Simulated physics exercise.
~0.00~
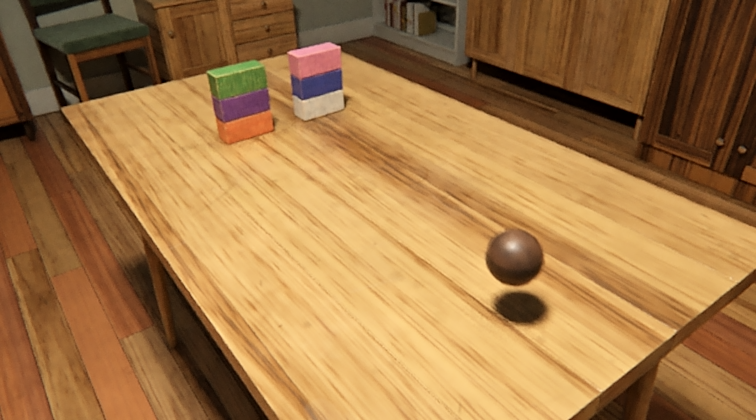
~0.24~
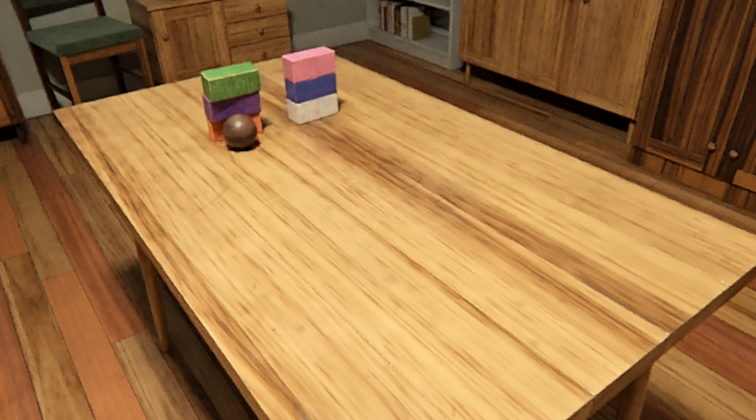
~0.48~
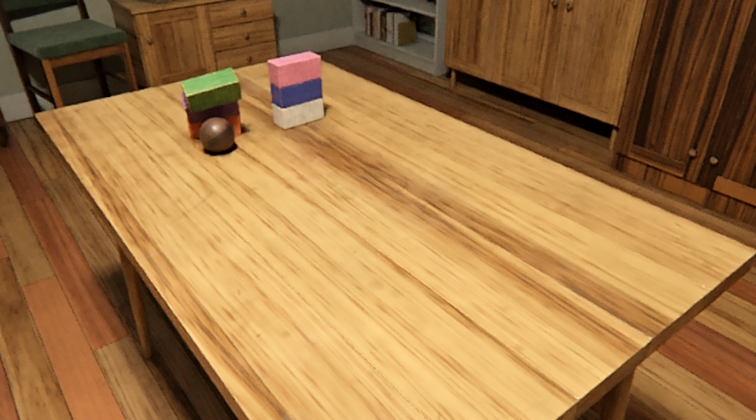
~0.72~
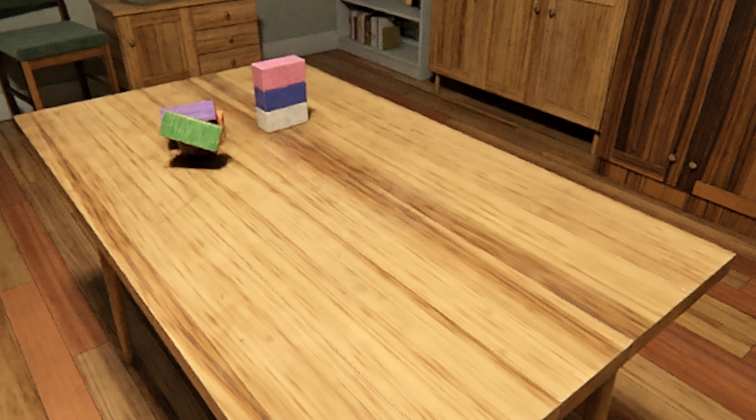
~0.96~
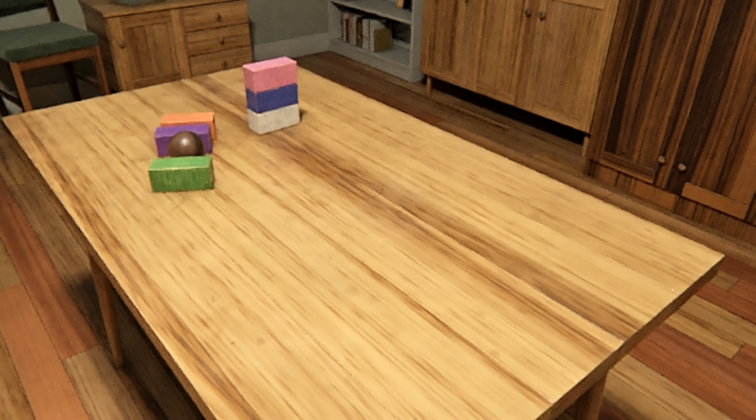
The video shows a brown ball moving across a wooden table into a stack of green, purple and orange blocks, which collapses, leaving the three blocks spread on the tabletop with the ball among them, while the nearby pink, blue and white stack stays standing.
